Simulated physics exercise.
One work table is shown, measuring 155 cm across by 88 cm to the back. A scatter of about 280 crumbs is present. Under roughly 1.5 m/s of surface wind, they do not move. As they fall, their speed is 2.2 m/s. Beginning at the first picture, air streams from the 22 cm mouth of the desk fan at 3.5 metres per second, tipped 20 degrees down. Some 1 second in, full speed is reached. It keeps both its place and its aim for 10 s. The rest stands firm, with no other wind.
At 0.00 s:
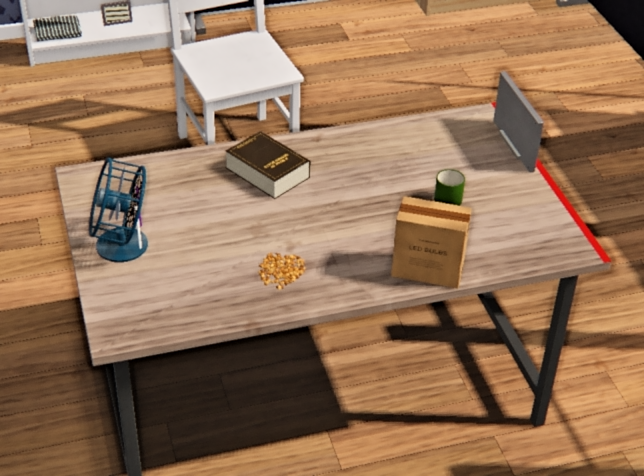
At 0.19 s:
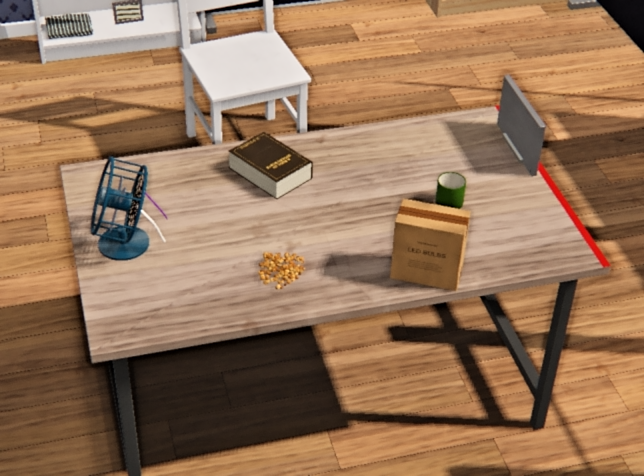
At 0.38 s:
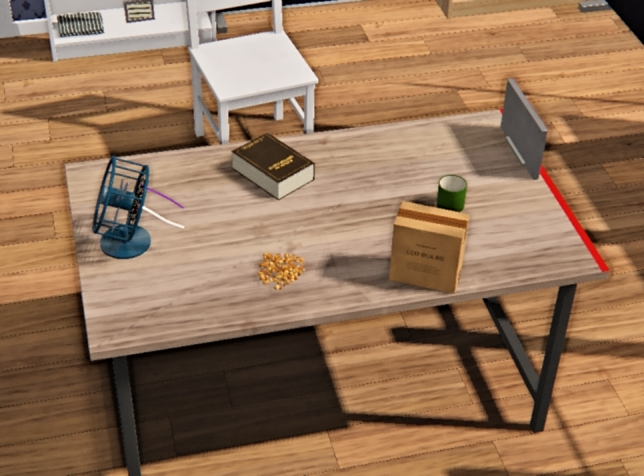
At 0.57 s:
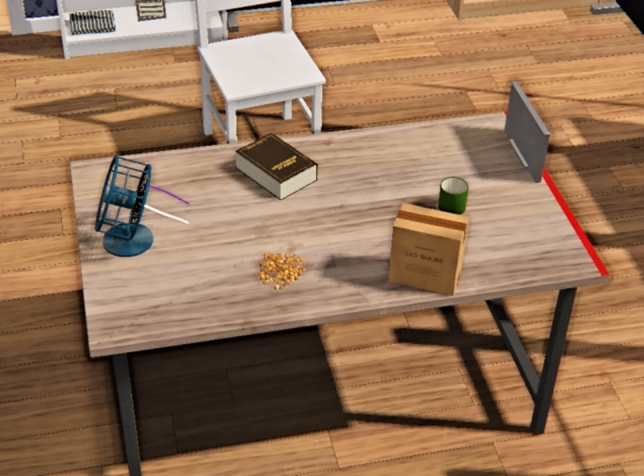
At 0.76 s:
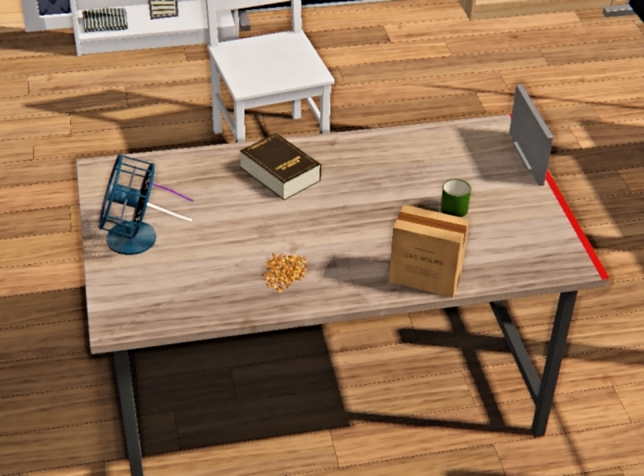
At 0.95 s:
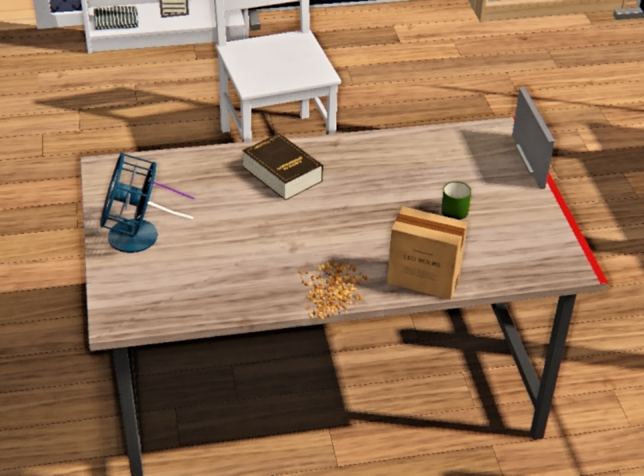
Orange crumbs lying still on a wooden table as a blue fan's ribbons stream out, then scattering rightward toward a box.
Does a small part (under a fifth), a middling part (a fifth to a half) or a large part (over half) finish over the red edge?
A small part.
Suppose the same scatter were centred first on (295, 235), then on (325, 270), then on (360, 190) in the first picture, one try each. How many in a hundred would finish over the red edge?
It goes 70 %, then 2 %, then 2 %.
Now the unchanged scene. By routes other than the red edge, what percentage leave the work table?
My best guess is roughly 100 %.
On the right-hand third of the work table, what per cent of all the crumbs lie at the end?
About 0 percent.
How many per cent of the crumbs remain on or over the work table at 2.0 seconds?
Near 1 per cent, more or less.
After 2.0 s the count stands so, 0 % are over the red edge.
After 3.2 s the count stands so, 0 % are over the red edge.
After 5.5 s the count stands so, 1 % are over the red edge.
After 10.0 s, at the end, 1 % are over the red edge.
